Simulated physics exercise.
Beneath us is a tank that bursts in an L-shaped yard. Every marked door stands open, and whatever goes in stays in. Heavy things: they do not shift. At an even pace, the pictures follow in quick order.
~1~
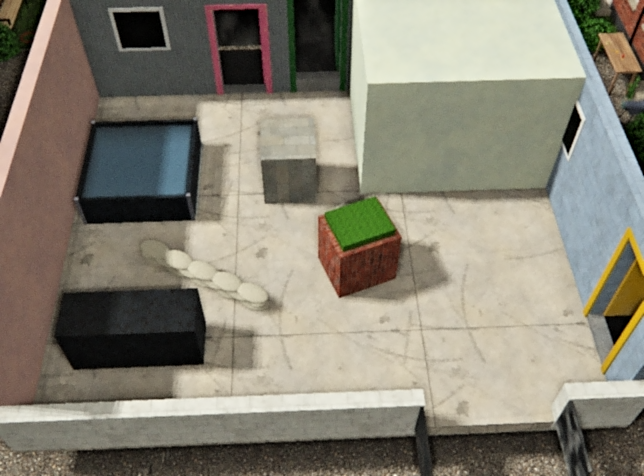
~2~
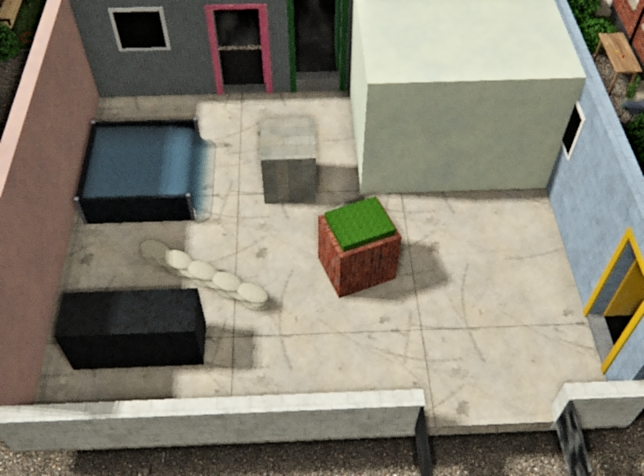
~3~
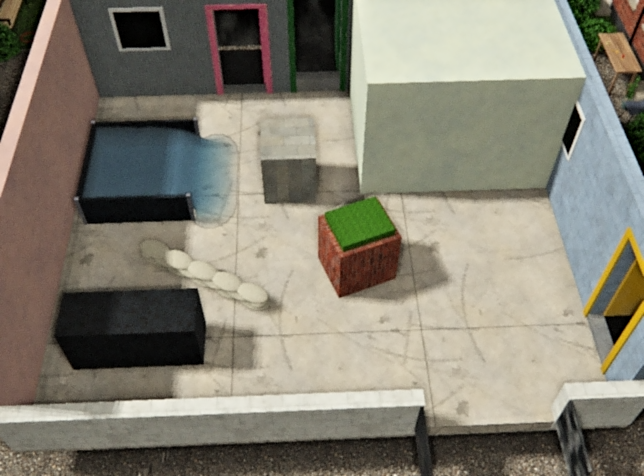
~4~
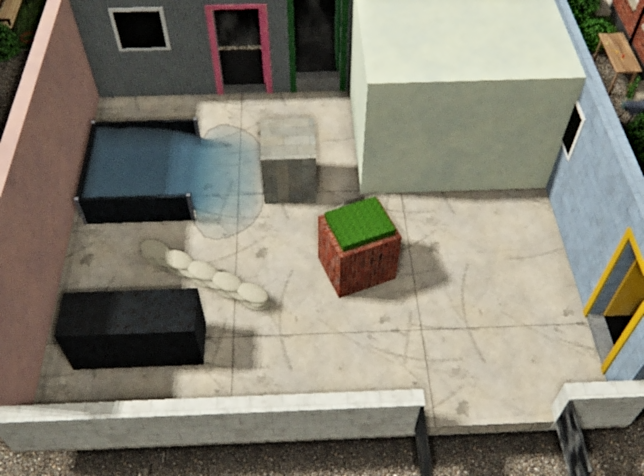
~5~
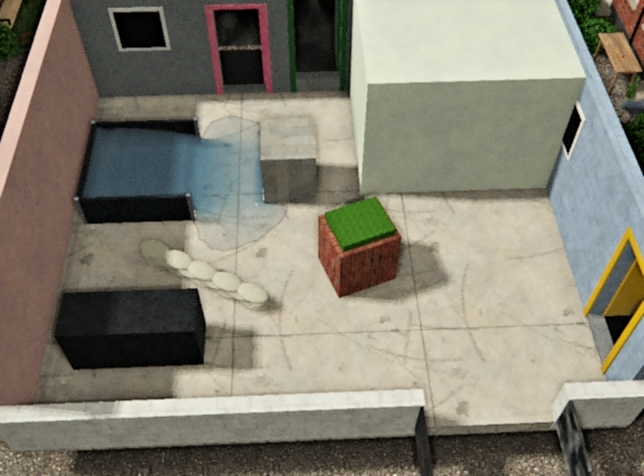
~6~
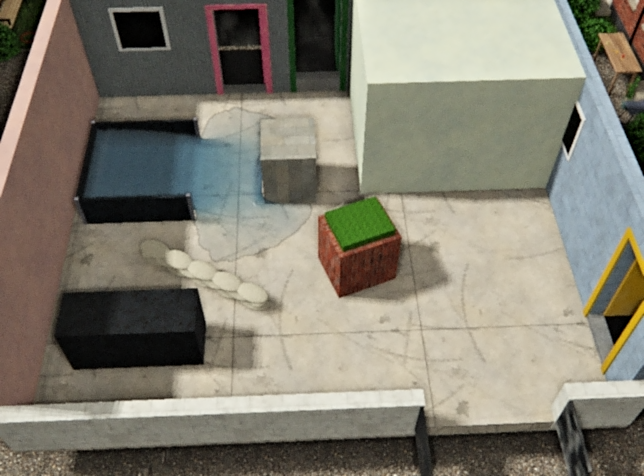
Blue water pours from the right side of a dark tank and spreads around a gray block.
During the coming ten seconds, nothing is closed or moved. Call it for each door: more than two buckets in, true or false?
Green door false, pink door true, yellow door false.
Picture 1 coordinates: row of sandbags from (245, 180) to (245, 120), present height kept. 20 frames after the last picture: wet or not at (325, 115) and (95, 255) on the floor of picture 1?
The first point would be inundated and the second still bare.
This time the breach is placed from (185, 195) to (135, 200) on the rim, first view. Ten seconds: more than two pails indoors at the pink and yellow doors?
Per door - pink: Does not exceed, yellow: Does not exceed.
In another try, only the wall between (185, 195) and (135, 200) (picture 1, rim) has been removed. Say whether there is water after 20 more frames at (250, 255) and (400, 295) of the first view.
The first spot is swamped, the second spared.
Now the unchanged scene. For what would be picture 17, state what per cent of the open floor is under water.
Estimated share: About 30 %.
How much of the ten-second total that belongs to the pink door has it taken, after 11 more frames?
Working it through, I arrive at 0 %.
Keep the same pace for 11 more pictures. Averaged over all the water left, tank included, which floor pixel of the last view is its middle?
I'd say near (234, 183).
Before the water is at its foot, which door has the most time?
Answer: The yellow one.
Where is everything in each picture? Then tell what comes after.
The tank at (140, 161) is whole and still, in the first frame.
Water pours out at (194, 172) and has run to (207, 143), in the second frame.
Water pours out at (194, 174) and has run to (223, 138), in the third frame.
Water pours out at (194, 175) and has run to (241, 133), in the fourth frame.
Water pours out at (194, 175) and has run to a hidden place, in the fifth frame.
Water pours out at (194, 175) and has run to a hidden place, in the sixth frame.
A moment on, water covers 20 % of the floor; the green door not reached, the pink door not reached, the yellow door not reached.
Next, water covers 30 % of the floor; the green door wet at the sill, nothing in, the pink door wet at the sill, nothing in, the yellow door not reached.
Then, water covers 45 % of the floor; the green door wet at the sill, nothing in, the pink door over two buckets in, the yellow door not reached.
Later, water covers 70 % of the floor; the green door wet at the sill, nothing in, the pink door far over two buckets in, the yellow door wet at the sill, nothing in.
In the end, water covers 85 % of the floor; the green door wet at the sill, nothing in, the pink door far over two buckets in, the yellow door wet at the sill, nothing in.
